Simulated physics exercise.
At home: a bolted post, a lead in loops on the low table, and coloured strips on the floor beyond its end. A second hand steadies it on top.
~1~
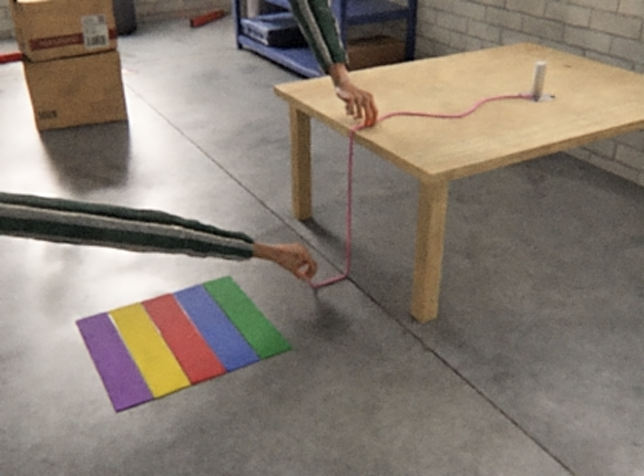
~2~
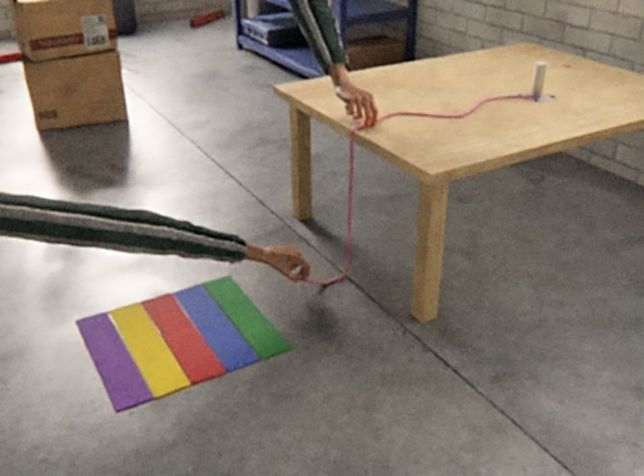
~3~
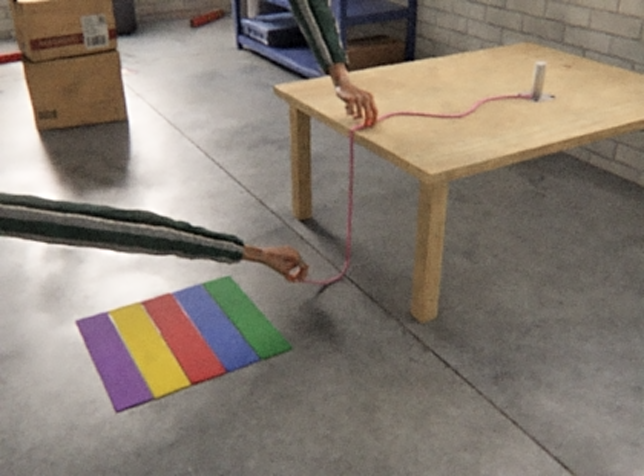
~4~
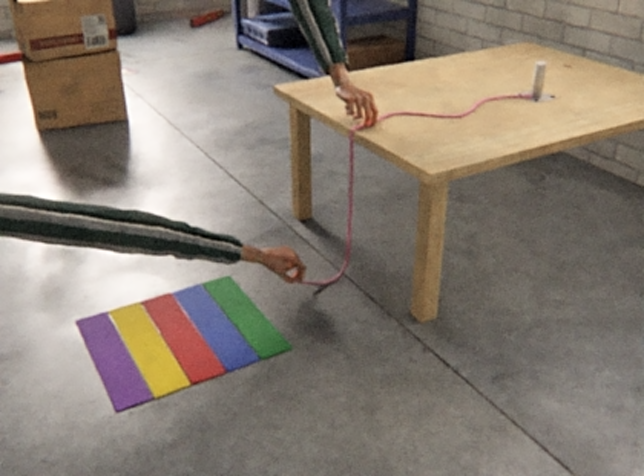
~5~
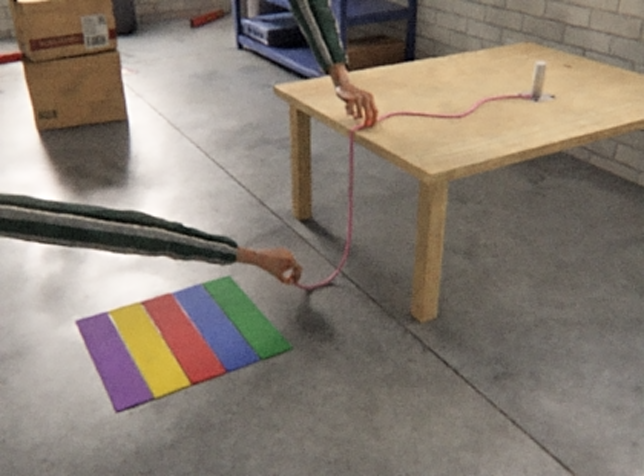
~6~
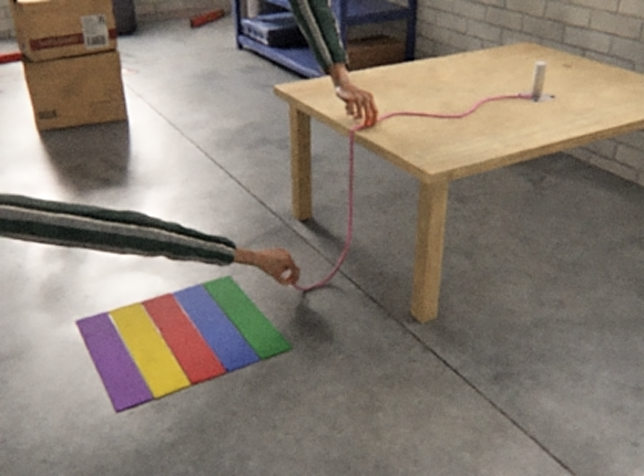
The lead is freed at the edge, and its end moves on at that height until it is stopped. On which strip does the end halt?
The end stops over the red strip.
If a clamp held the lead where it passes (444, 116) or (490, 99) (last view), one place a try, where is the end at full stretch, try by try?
The places are (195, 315) and (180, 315).
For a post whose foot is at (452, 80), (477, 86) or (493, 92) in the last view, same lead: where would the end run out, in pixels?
About (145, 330), (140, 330) and (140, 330).
Soon after, end near (240, 298); over green.
Then, end near (200, 311); over blue.
At full stretch, end near (174, 319); over red. It gets as far as the red strip.
